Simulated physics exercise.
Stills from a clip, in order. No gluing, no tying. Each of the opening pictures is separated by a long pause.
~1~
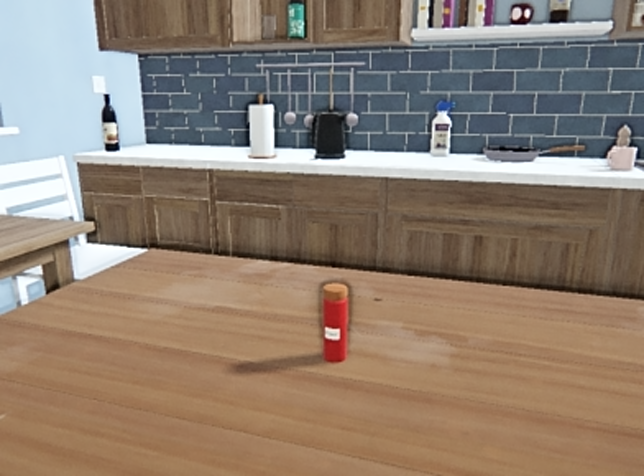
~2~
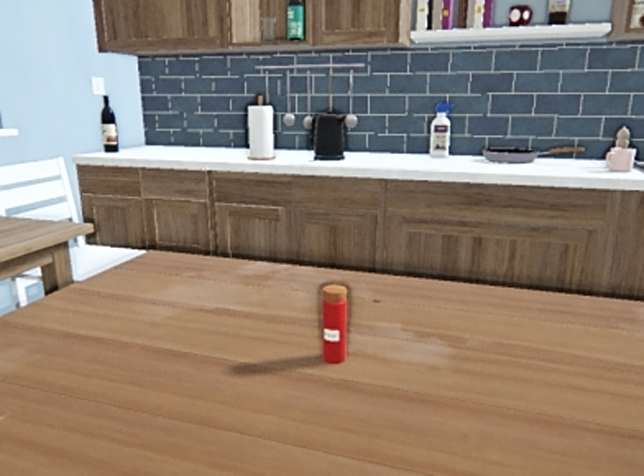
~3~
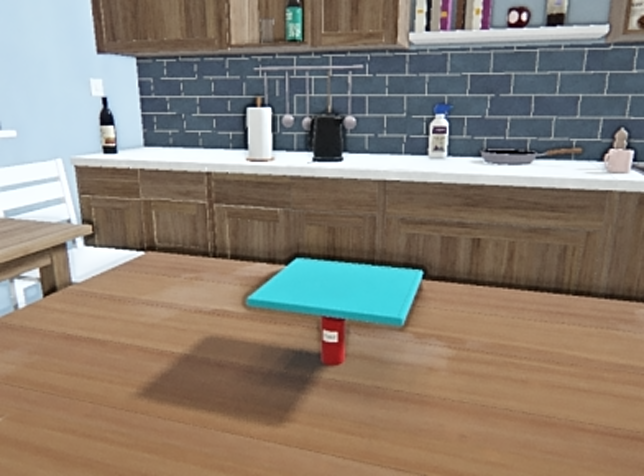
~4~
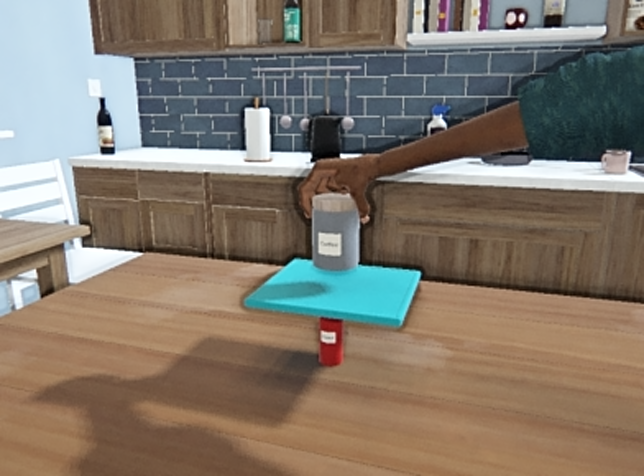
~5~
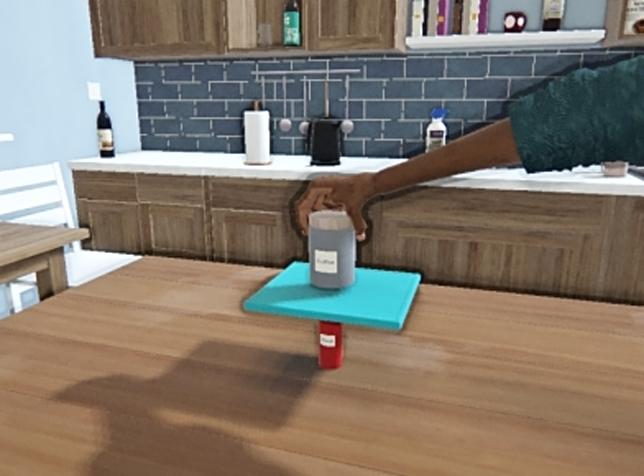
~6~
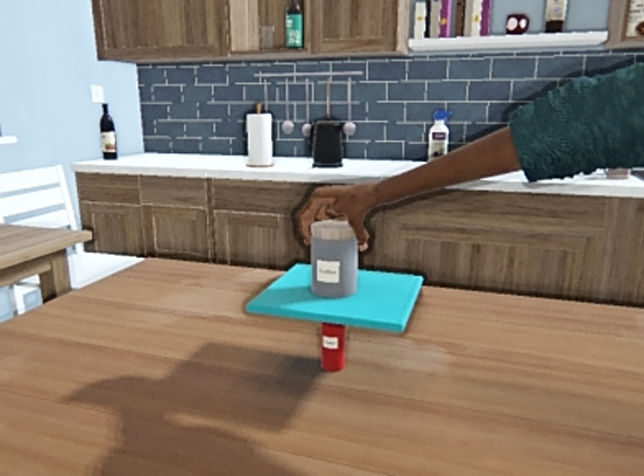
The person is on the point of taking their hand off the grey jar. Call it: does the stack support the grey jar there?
Yes, it does.
Then, 0.20 s after the last picture, nothing has stirred.
Then, 0.70 s after the last picture, grey jar resting near (334, 259).
At rest, all 3 in place. Seen from the same camera at the end, grey jar near (334, 259). The stack holds.
